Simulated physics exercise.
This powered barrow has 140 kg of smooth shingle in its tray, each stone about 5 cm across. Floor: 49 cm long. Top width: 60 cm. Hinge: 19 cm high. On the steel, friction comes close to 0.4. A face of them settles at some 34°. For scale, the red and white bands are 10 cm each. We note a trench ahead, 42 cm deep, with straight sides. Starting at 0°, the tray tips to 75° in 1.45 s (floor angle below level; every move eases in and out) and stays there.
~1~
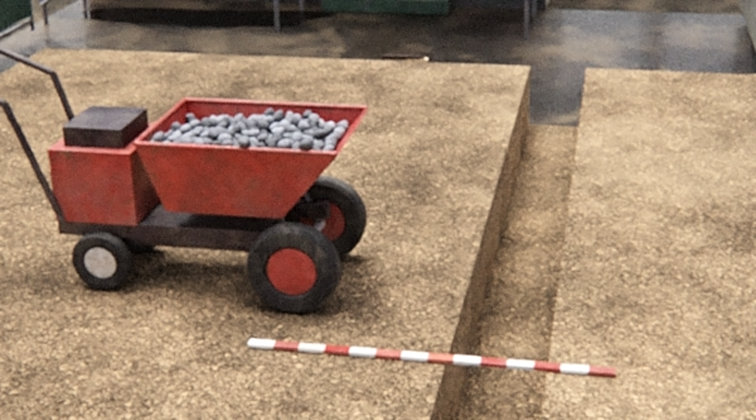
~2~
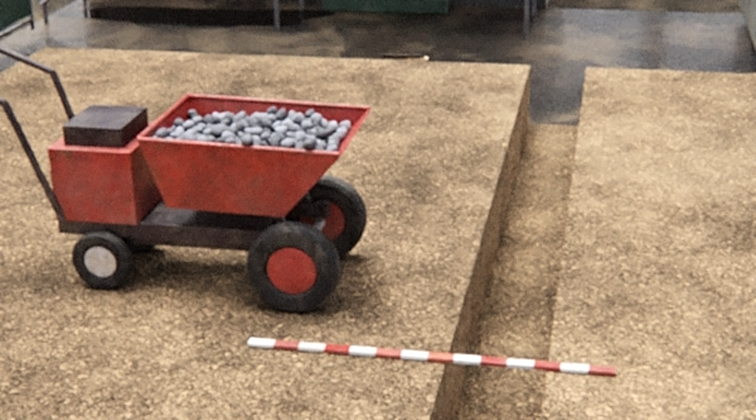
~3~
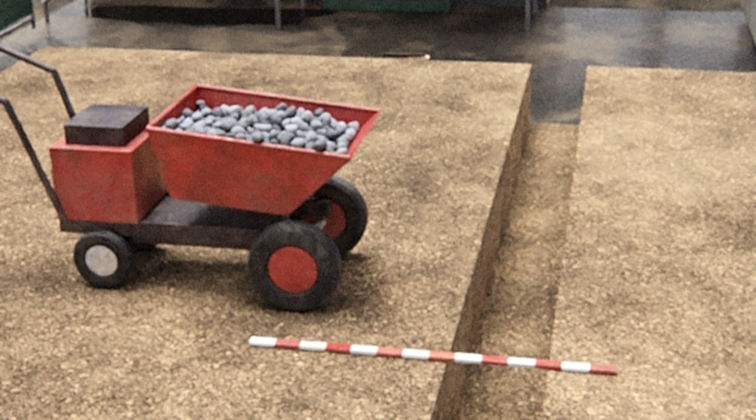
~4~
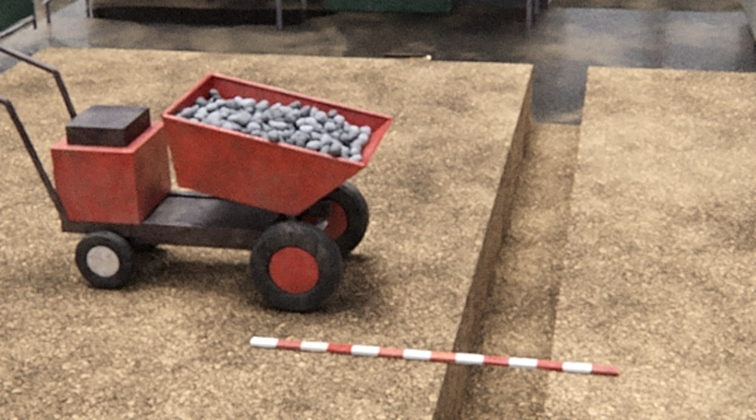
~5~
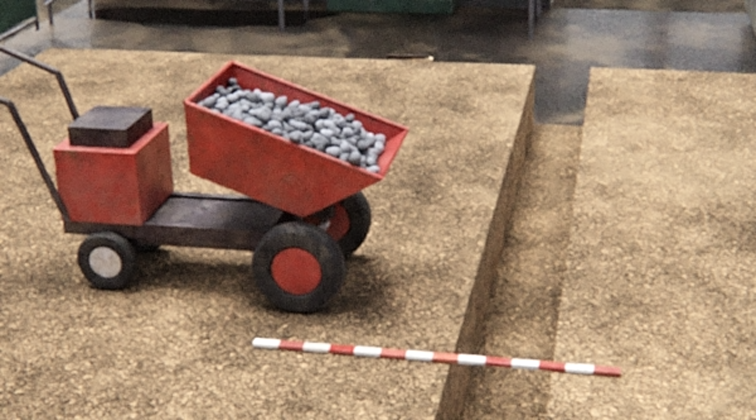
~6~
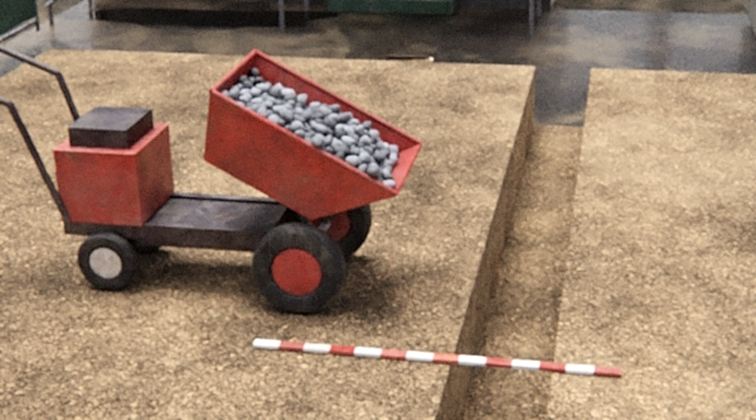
On gravelly ground beside a straight-sided trench, a red powered barrow stood still while its tray of smooth grey stones tilted forward to the right, slowly at first, its back end rising steadily higher.
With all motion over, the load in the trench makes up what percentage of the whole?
It makes up about 95 percent of the whole load.
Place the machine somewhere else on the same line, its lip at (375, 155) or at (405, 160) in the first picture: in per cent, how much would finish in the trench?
Close to 95 percent in the first case, 70 percent in the second.
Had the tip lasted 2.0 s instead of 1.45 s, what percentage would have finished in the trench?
My guess is near 95 percent.
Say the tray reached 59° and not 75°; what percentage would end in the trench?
Roughly 80% would end there.
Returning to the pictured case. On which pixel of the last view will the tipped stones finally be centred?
Look at roughly (516, 366).
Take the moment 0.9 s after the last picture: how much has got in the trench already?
Roughly 60% by that time.
Then, 0.5 s after the last picture the floor is at 63°, 95 % in the tray, 4 % short of the trench, 1 % in the trench; the foremost stones are at (475, 261).
Then, 0.9 s after the last picture the floor is at 75°, 32 % in the tray, 7 % short of the trench, 60 % in the trench; the foremost stones are at (552, 371).
Then, 1.3 s after the last picture the floor is at 75°, 7 % in the tray, 8 % short of the trench, 85 % in the trench; the foremost stones are at (555, 360).
Then, 3.2 s after the last picture the floor is at 75°, 0 % in the tray, 5 % short of the trench, 95 % in the trench; the foremost stones are at (555, 355).
